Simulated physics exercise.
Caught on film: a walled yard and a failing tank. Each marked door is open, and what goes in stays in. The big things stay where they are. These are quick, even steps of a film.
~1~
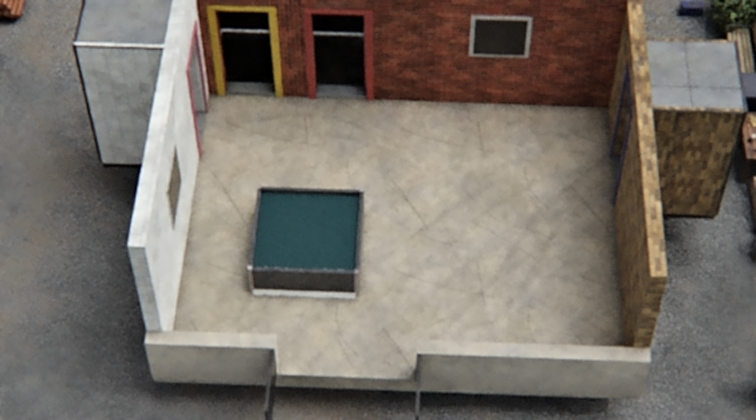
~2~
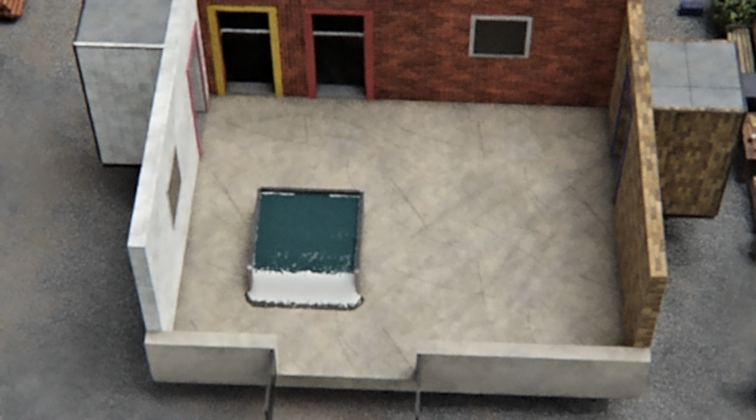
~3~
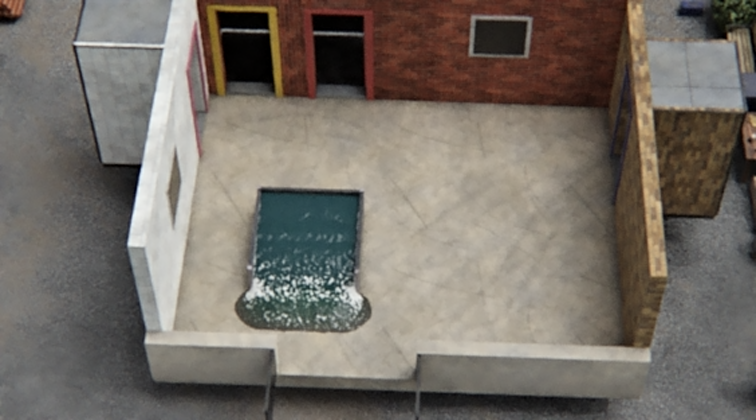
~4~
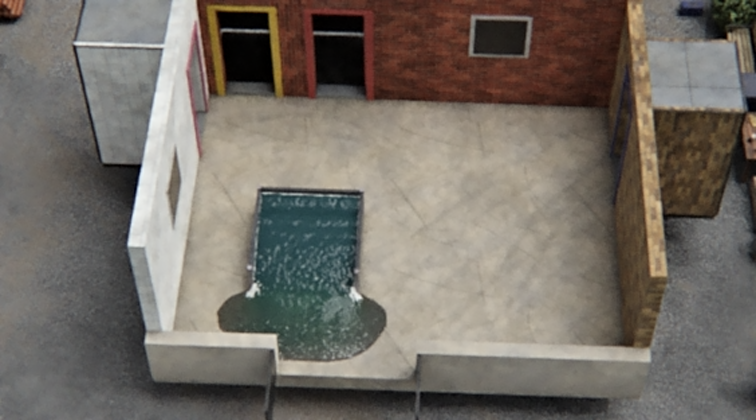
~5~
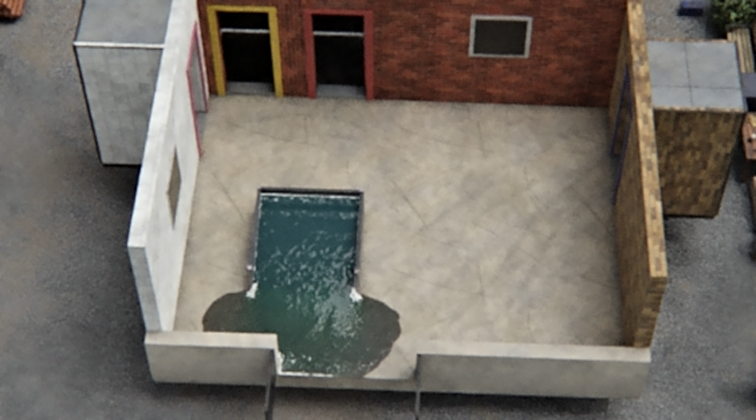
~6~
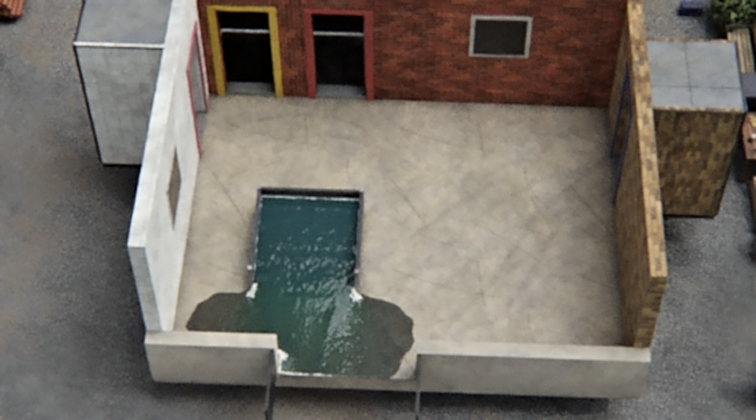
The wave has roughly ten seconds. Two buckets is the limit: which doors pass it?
One by one: The red door holds within the limit; the yellow door holds within the limit; the pink door holds within the limit; the blue door holds within the limit.
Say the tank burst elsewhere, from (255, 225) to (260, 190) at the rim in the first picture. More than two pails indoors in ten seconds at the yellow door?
My reading: Yellow door takes more.
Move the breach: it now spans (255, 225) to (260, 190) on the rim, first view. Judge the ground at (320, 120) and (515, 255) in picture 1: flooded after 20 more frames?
One after the other: Under water, not flooded.
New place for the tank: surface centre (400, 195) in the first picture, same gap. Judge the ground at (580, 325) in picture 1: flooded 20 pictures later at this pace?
Verdict: Flooded.
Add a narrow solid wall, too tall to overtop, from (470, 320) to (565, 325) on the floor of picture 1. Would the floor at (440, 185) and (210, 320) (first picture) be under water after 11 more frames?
In turn: Not flooded, covered.
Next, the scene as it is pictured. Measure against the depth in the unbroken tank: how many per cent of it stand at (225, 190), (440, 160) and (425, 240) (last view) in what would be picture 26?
About 4, 0 and 0 per cent.
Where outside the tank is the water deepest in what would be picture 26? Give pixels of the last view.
Roughly at (169, 356).
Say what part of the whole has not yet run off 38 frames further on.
Close to 42 %.
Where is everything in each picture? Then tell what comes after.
The first frame shows still water in the tank at (307, 232).
In the second frame, the front is at (251, 298), out from the gap at (304, 284).
In the third frame, water pours out at (304, 285) and has run to (245, 317).
In the fourth frame, the front is at a hidden place, out from the gap at (305, 286).
In the fifth frame, water pours out at (305, 286) and has run to a hidden place.
In the sixth frame, water pours out at (305, 286) and has run to a hidden place.
A moment on, water covers 15 % of the floor; the red door not reached, the yellow door not reached, the pink door not reached, the blue door not reached.
Next, water covers 15 % of the floor; the red door not reached, the yellow door not reached, the pink door not reached, the blue door not reached.
Then, water covers 25 % of the floor; the red door not reached, the yellow door not reached, the pink door not reached, the blue door not reached.
Later, water covers 35 % of the floor; the red door wet at the sill, nothing in, the yellow door wet at the sill, nothing in, the pink door wet at the sill, nothing in, the blue door not reached.
In the end, water covers 50 % of the floor; the red door wet at the sill, nothing in, the yellow door under two buckets in, the pink door under two buckets in, the blue door not reached.
